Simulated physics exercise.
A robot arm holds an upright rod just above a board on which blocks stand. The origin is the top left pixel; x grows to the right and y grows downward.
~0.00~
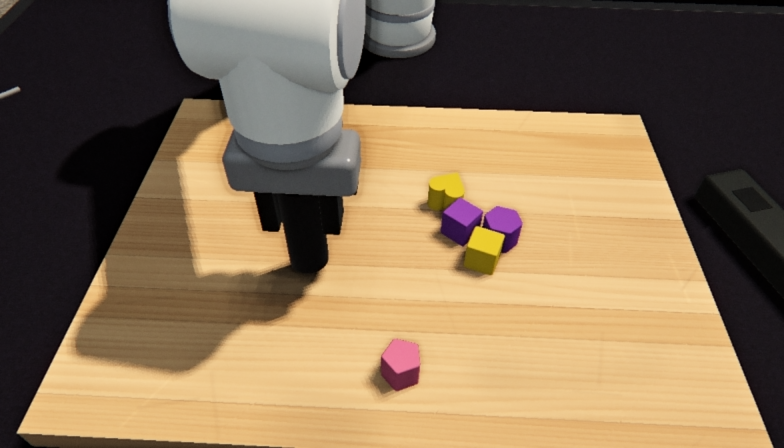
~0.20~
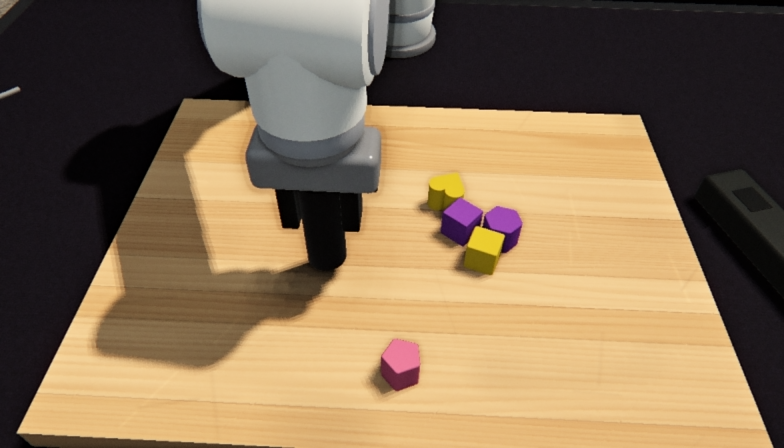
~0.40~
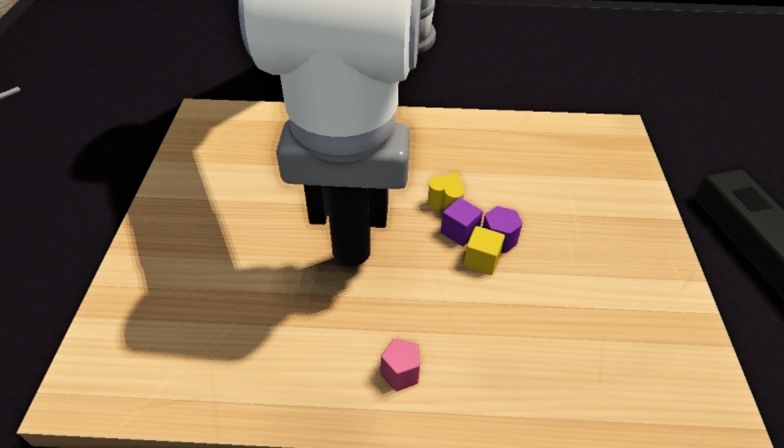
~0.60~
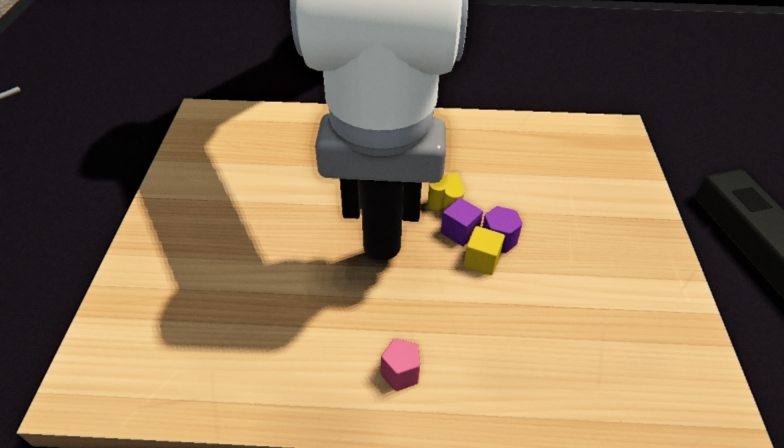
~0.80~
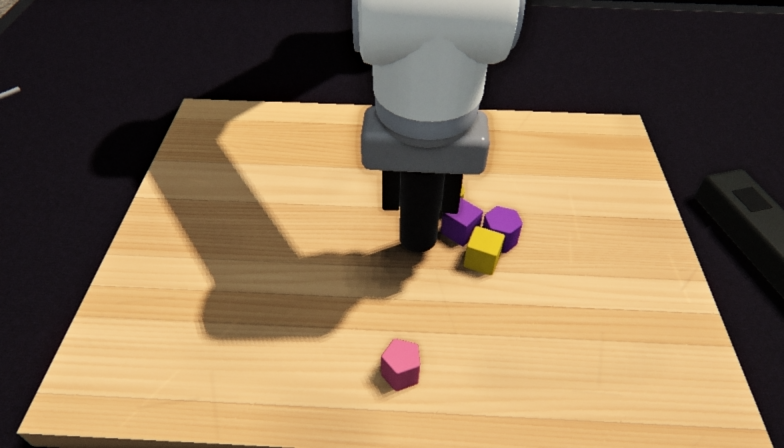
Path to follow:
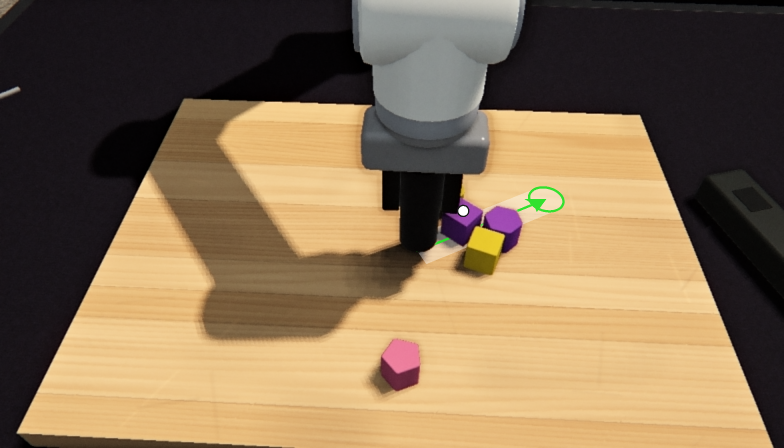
On a light wooden board, a yellow piece, two purple blocks and a yellow cube sit clustered right of a robot arm, with a pink block nearer the front. The arm carries a dark upright rod steadily rightward, drawing close beside the cluster and covering the rear yellow piece, while the blocks stay still.
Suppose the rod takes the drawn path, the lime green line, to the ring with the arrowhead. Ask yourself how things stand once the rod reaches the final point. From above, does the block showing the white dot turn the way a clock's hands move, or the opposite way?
Bird's-eye view: Counterclockwise.
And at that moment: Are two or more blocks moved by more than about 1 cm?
Yes.
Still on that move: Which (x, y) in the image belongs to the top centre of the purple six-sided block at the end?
The answer is (530, 218).
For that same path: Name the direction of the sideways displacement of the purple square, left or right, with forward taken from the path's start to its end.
It moves over to the left.
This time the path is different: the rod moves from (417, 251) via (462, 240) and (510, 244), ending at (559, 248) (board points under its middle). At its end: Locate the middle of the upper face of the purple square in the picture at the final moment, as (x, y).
It ends at (494, 197).
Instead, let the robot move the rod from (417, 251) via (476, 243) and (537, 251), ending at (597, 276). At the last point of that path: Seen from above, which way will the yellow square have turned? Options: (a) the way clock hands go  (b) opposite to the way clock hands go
The correct letter is a.
Drawn move, straight from (417, 251) to (546, 199); the dot is on the purple square.
On the path given first. One third of the way, rod (465, 220); purple square (490, 197).
Two thirds of the way, rod (509, 203); purple square (527, 177), turned 15° anticlockwise; purple six-sided block (530, 218), turned 80° clockwise.
At the end, rod (550, 187); purple square (559, 158), turned 35° anticlockwise; yellow square still; purple six-sided block (530, 218), turned 80° clockwise.
